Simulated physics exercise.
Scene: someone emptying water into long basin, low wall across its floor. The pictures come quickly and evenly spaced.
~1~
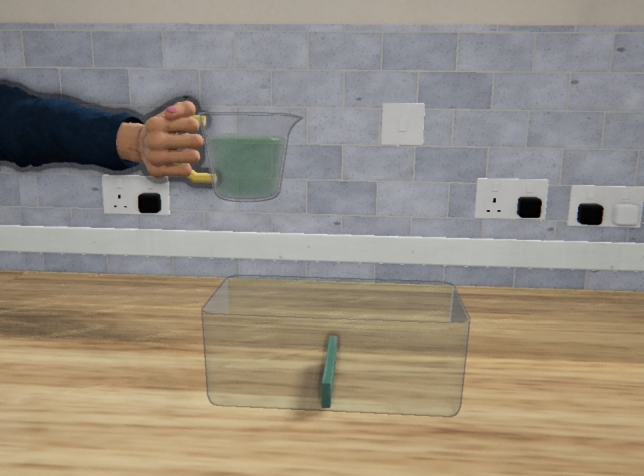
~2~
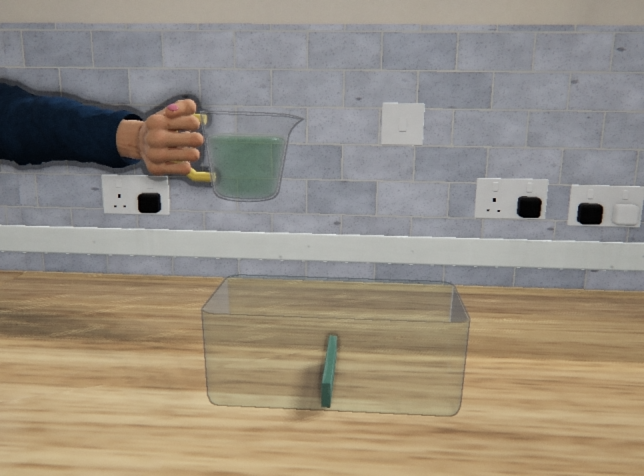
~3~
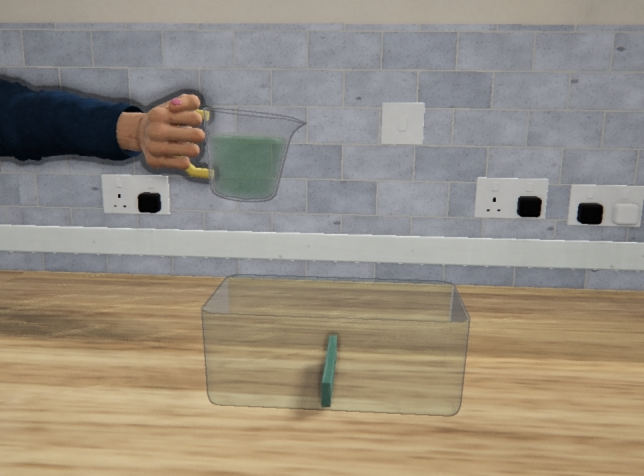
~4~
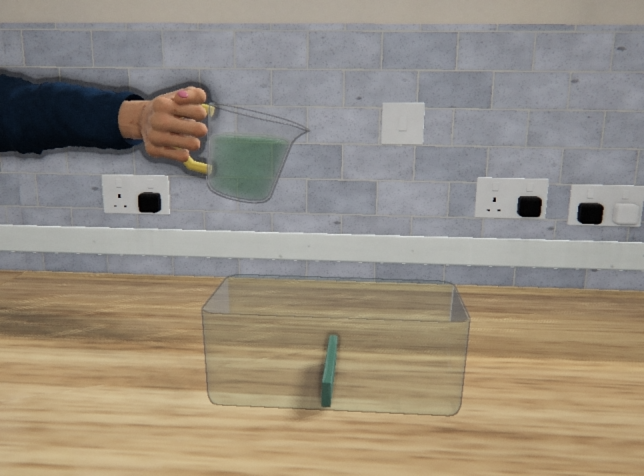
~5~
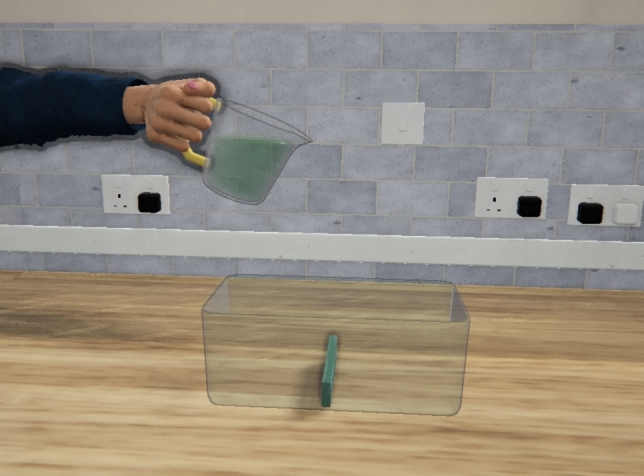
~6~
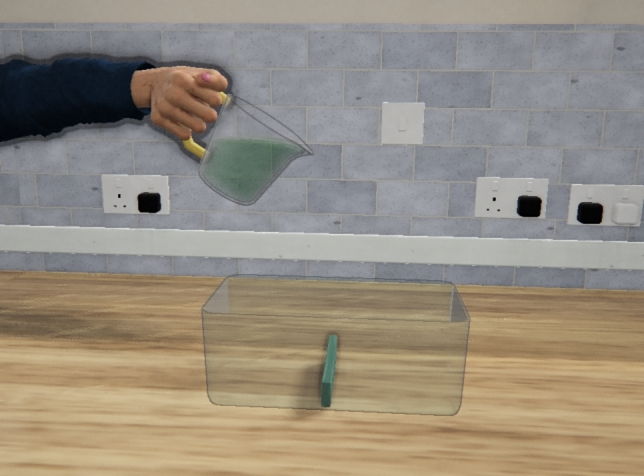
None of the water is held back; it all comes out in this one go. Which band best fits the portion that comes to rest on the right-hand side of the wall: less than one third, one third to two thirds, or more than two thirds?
The share right of the wall fails to stay within two thirds.
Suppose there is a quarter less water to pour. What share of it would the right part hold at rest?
My estimate is about 85 percent.
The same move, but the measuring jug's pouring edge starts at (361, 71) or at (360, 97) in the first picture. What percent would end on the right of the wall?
First try: Near 75 percent; second try: Near 80 percent.
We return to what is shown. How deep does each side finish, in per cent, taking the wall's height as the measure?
I'd say close to 10 per cent on the left side and 50 on the right.
A moment on, the measuring jug is tipped on its side and 51 per cent is still to pour, 0 is left of the wall and 11 right of it.
Next, the measuring jug is tipped right over and 8 per cent is still to pour, 7 is left of the wall and 67 right of it.
Then the measuring jug is tipped right over and 0 per cent is still to pour, 8 is left of the wall and 87 right of it.
Later the measuring jug is tipped right over and 0 per cent is still to pour, 10 is left of the wall and 88 right of it.
Finally, 10 per cent lies left of the wall, 88 right of it and 3 outside.
